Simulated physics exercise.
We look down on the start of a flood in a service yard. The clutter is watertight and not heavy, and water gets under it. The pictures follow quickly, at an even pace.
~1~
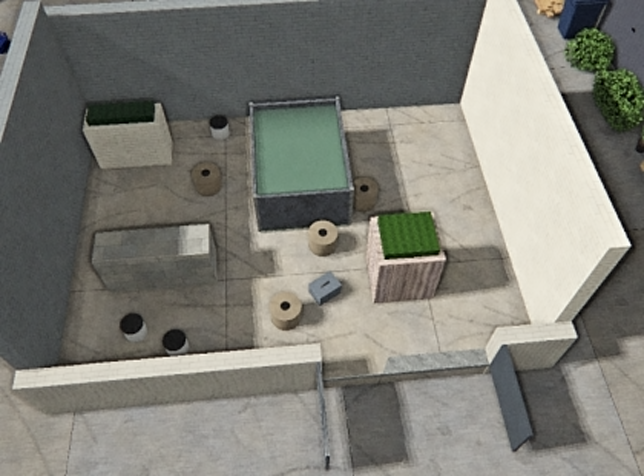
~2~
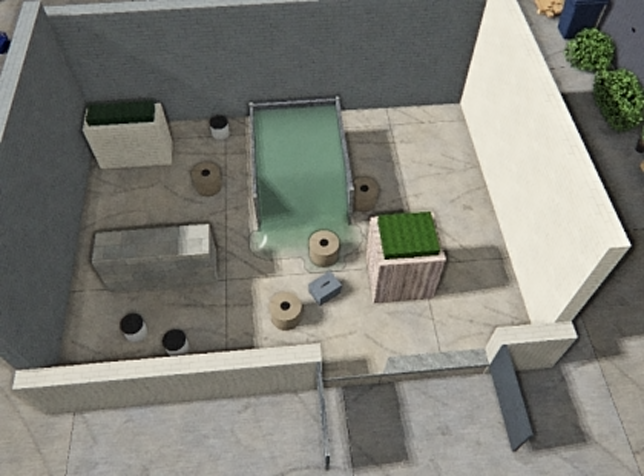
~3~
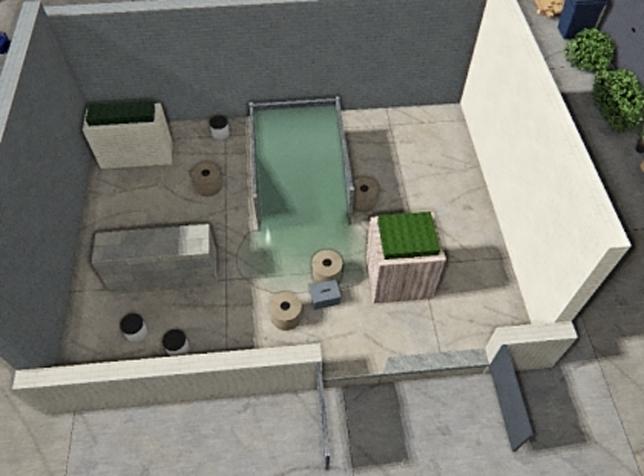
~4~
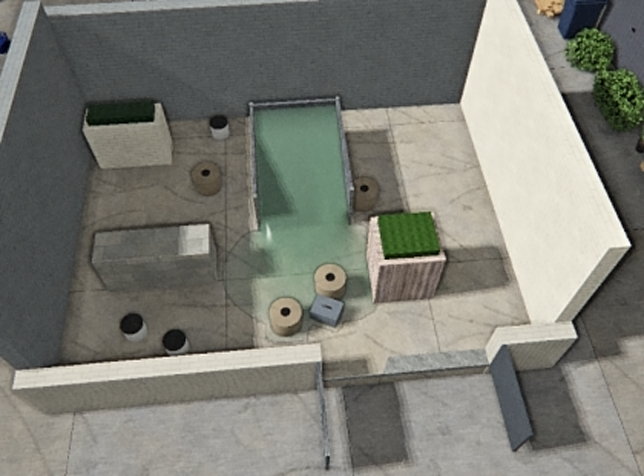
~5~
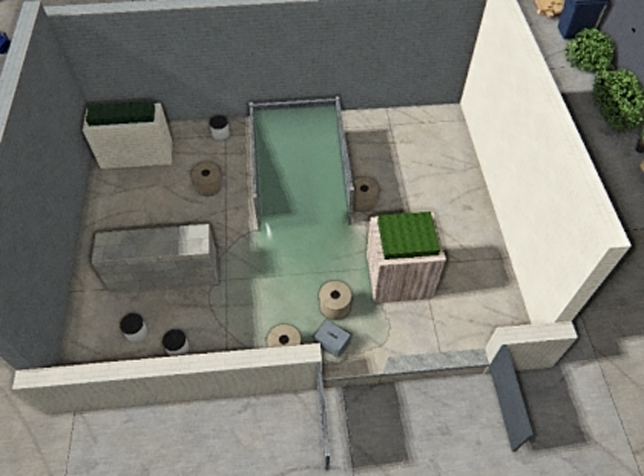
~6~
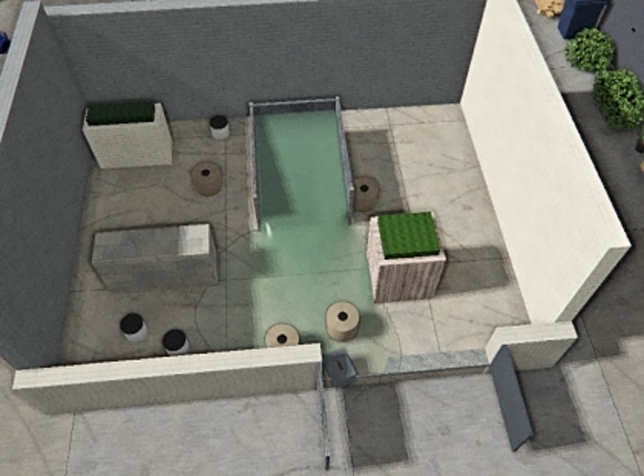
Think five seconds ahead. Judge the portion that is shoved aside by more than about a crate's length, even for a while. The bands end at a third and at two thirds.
Share: Between one and two thirds.
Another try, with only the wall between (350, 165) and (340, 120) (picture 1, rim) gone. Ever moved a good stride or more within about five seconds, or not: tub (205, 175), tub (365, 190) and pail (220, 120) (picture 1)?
In that order: Less than that, shifted that much, yes.
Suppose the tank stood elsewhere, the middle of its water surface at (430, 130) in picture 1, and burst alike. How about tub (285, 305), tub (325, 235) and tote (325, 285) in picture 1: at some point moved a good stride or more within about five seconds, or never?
In that order: Pushed that far, moved that far, shifted that much.
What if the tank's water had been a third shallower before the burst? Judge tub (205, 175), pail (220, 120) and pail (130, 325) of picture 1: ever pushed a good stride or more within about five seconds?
As listed: Short of that, short of that, shifted that much.
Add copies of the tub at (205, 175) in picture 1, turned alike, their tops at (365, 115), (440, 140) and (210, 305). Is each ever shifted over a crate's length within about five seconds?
In turn: Under that, less than that, pushed that far.
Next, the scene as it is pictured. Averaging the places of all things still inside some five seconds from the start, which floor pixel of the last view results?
At about (205, 187).
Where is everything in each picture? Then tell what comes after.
A tub at (323, 233) rests on the ground; a tote at (325, 285), on the bottom; 0 of 8 have shifted, in the first frame.
A tub at (324, 243) rests on the ground, close to its start; a tote at (325, 285), on the bottom; 1 of 8 have shifted, in the second frame.
A tub at (327, 263), on the bottom, a stride from its start; a tote at (325, 291), on the bottom, close to its start; 2 of 8 have shifted, in the third frame.
A tub at (330, 277) floats, a stride from its start; a tote at (327, 307) rests on the ground, a stride from its start; 3 of 8 have shifted, in the fourth frame.
A tub at (335, 295), afloat, a stride from its start; a tote at (333, 335) rests on the ground, a stride from its start; 3 of 8 have shifted, in the fifth frame.
A tub at (343, 317), afloat, a stride from its start; a tote at (340, 365), afloat, a stride from its start; 3 of 8 have shifted, in the sixth frame.
A moment on, 3 of 8 are well off their spots; 1 afloat.
Next, 5 of 8 are well off their spots; 1 afloat.
Later, 5 of 8 are well off their spots; 1 afloat.
In the end, 5 of 8 are well off their spots, and 5 have been at some point; 3 afloat.
